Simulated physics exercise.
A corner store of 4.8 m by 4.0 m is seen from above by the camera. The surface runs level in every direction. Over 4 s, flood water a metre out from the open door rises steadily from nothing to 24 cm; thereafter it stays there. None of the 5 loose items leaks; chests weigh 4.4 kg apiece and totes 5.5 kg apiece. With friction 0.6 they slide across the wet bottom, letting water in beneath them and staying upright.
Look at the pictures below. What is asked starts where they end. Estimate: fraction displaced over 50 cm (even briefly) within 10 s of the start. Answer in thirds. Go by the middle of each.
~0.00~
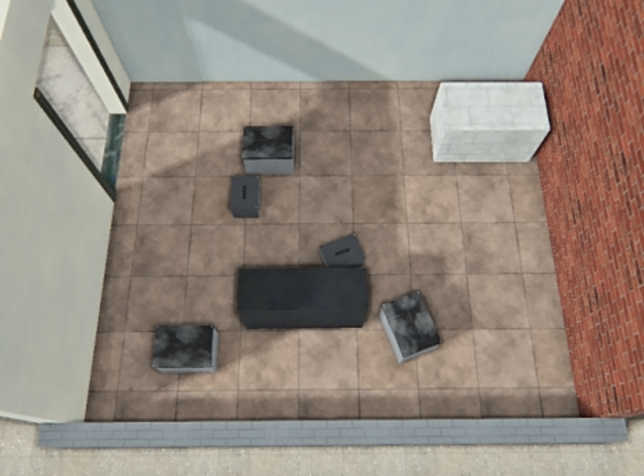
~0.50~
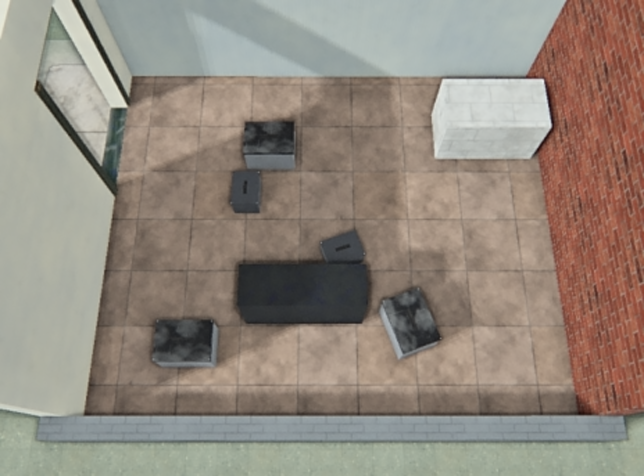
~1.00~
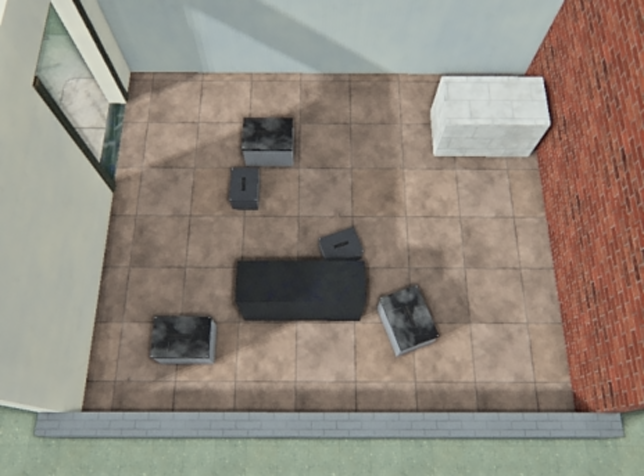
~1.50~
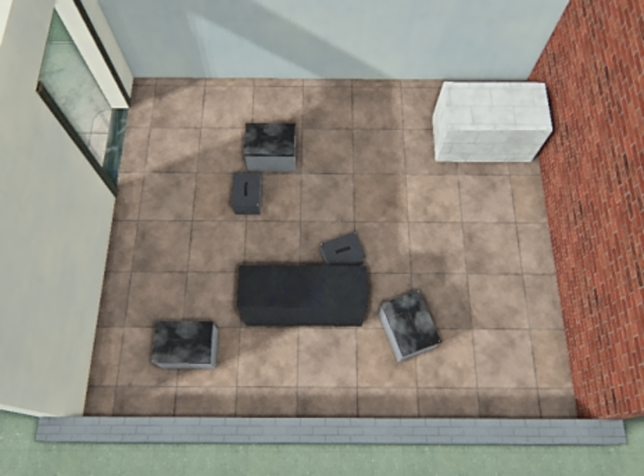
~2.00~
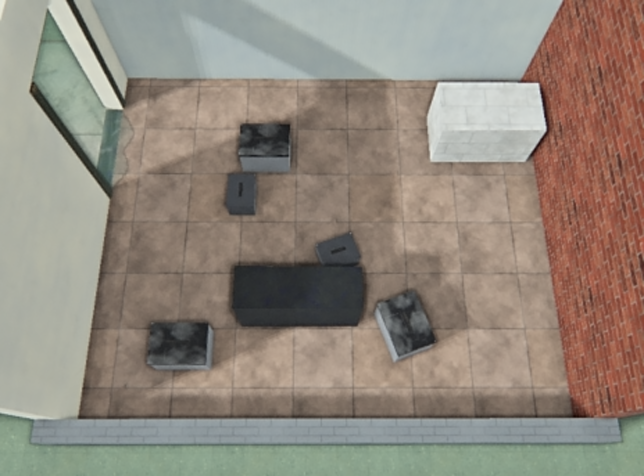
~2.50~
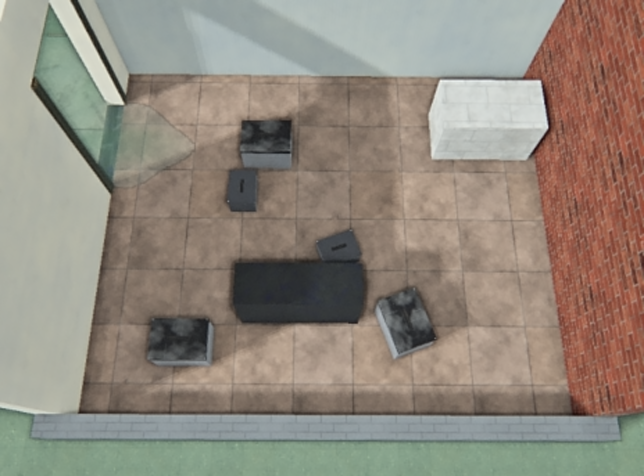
One to two thirds.
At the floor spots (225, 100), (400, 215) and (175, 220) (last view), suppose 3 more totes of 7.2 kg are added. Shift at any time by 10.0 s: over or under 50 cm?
In order: Farther; farther; not as far.
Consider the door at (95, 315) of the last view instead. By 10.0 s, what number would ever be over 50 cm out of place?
Count: 4.
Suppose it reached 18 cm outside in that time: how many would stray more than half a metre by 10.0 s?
The answer would then be 3.
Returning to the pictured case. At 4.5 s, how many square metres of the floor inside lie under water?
The covered patch comes to about 7.0 m2.
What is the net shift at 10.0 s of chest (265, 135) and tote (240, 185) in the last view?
Shifts: 300 cm / 350 cm.
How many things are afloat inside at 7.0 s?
Count at that moment: 2.
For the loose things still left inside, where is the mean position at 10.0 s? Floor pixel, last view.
Mean position: Approximately (422, 350).
After 3.5 s 0 of 5 are over 50 cm from their spots; 0 afloat.
After 4.5 s 2 of 5 are over 50 cm from their spots; 1 afloat.
After 7.0 s 3 of 5 are over 50 cm from their spots; 2 afloat.
After 10.0 s 3 of 5 are over 50 cm from their spots, and 3 have been at some point; 4 afloat.
